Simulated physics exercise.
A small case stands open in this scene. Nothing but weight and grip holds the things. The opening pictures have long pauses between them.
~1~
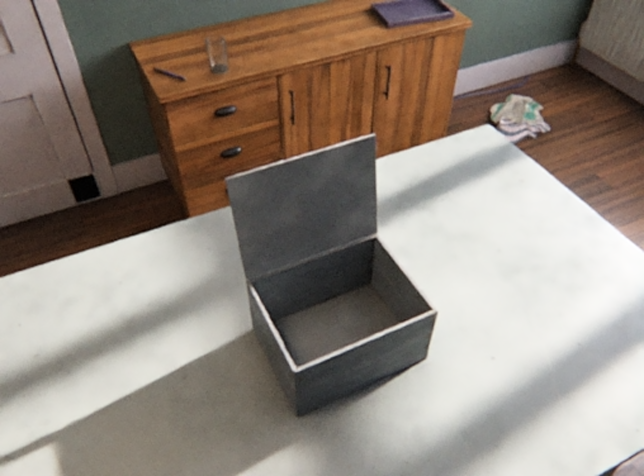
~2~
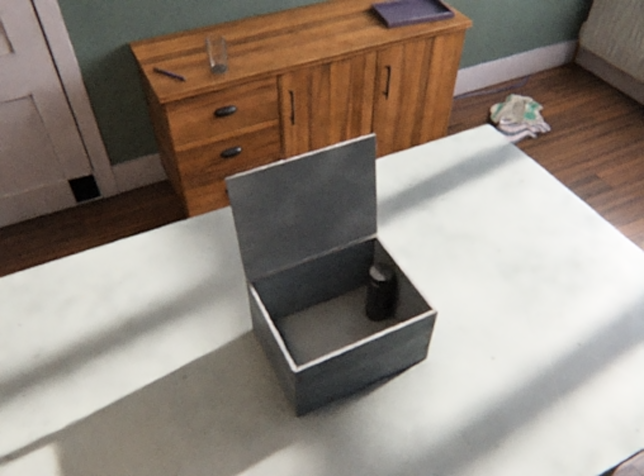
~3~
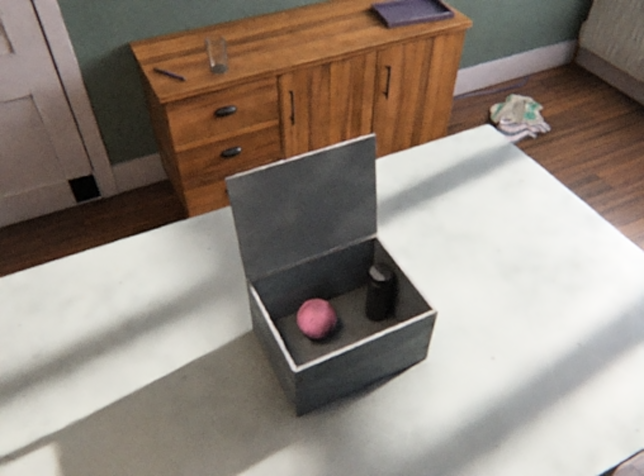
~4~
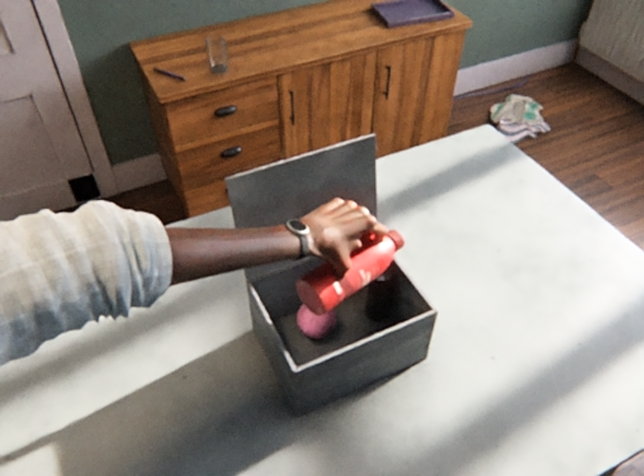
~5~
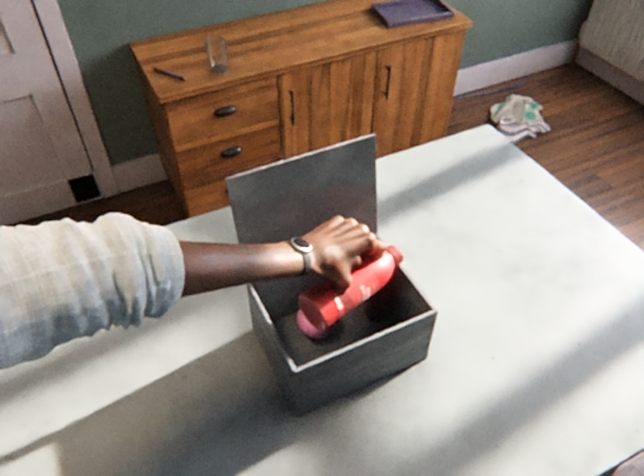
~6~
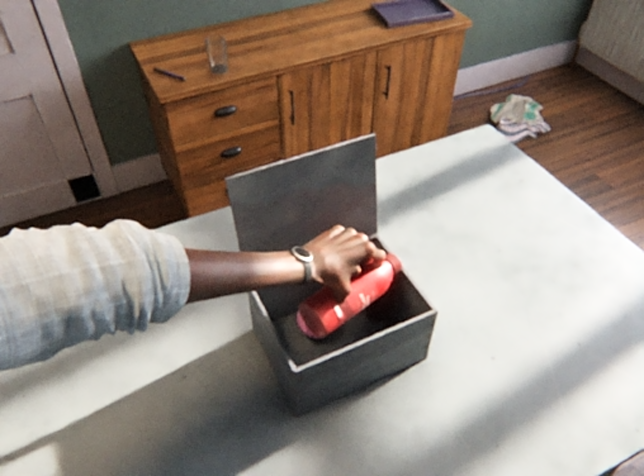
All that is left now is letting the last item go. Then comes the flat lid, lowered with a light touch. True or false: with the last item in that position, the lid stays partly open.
False, the lid closes.
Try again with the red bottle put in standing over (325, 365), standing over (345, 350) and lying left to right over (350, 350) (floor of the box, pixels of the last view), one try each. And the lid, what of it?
In order, the lid gets blocked, then gets blocked, then fits down.
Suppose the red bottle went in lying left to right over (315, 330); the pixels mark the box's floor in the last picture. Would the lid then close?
Then the box lid comes to rest down.
Then, 0.50 s past the last view, red bottle displaced well along near (359, 340).
Then, 1.60 s past the last view, lid 59° above the rim; red bottle displaced well along near (363, 344).
Then, 1.90 s past the last view, lid 15° above the rim; red bottle displaced well along near (363, 345).
Finally, lid shut; moved from the start, red bottle; the other 2 still in place. Final places as the last picture's camera would see them, red bottle near (363, 346).
